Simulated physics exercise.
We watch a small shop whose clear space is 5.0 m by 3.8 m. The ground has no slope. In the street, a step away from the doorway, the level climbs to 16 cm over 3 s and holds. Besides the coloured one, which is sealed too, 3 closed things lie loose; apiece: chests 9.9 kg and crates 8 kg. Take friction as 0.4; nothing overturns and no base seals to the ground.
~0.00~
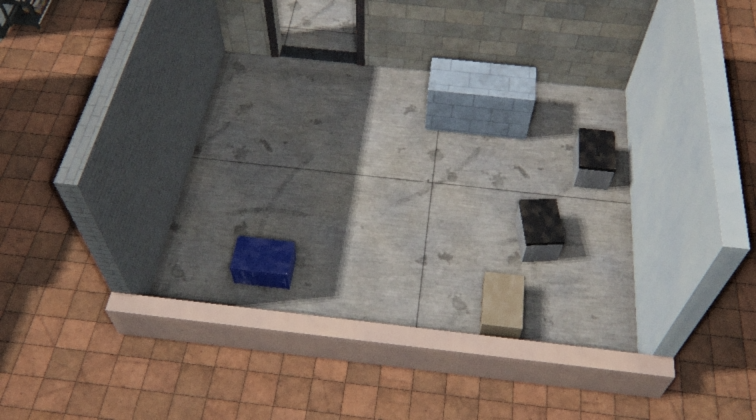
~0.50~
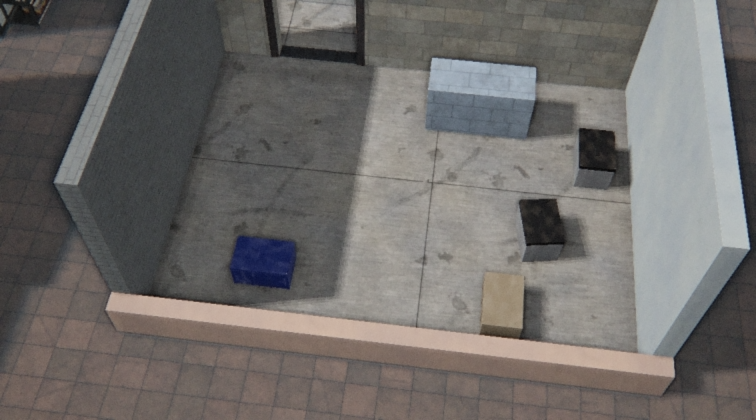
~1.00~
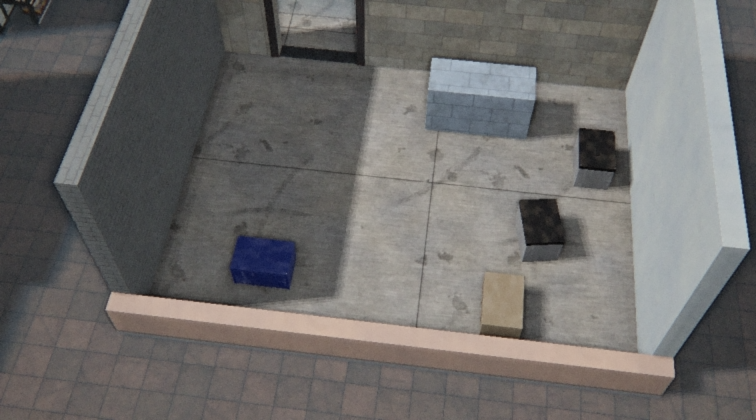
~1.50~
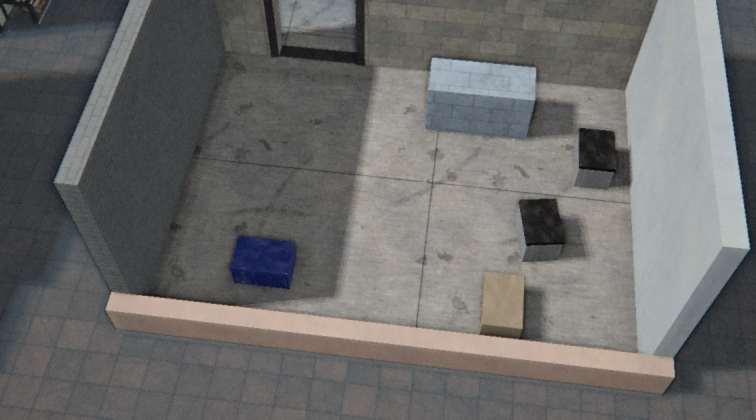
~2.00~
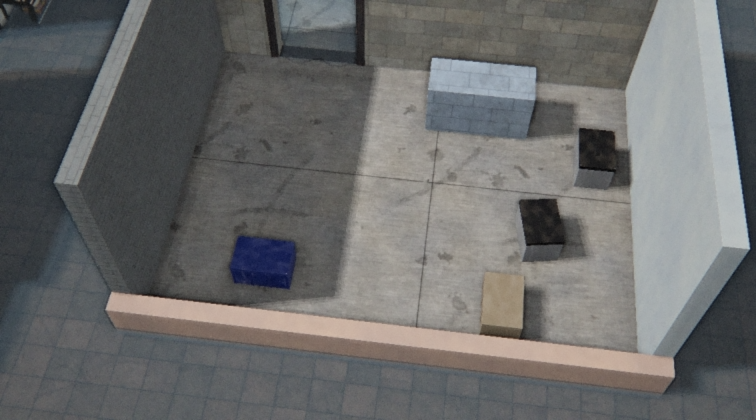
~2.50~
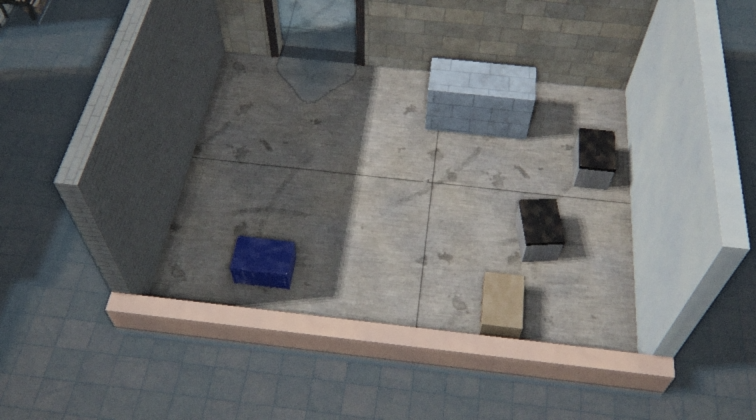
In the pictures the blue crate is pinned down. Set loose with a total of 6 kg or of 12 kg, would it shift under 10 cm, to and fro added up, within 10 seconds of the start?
For it, neither weight holds it.
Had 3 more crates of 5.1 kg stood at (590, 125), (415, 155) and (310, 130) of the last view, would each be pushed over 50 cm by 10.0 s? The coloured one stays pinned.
In that order: Under, past it, past it.
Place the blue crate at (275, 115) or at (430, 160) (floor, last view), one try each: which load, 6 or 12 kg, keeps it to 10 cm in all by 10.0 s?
In that order: Neither holds; it takes the larger.
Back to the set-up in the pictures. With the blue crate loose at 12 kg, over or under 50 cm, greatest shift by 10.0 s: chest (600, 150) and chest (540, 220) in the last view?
In that order: Less, short of it.
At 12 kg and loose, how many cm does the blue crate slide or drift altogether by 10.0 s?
About 100 cm.
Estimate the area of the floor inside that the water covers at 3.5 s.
Some 3.0 m2.
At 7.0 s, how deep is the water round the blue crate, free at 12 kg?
About 4 cm.
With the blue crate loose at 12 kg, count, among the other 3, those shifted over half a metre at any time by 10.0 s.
I count 1.
After 3.5 s the blue crate would be 0 cm from its start with 6 kg and 0 cm from its start with 12 kg; 0 cm of water round it then.
After 4.5 s the blue crate would be 0 cm from its start with 6 kg and 0 cm from its start with 12 kg; 0 cm of water round it then.
After 7.0 s the blue crate would be 46 cm from its start with 6 kg and 6 cm from its start with 12 kg; 4 cm of water round it then.
After 10.0 s the blue crate would be 166 cm from its start with 6 kg and 89 cm from its start with 12 kg; 7 cm of water round it then.
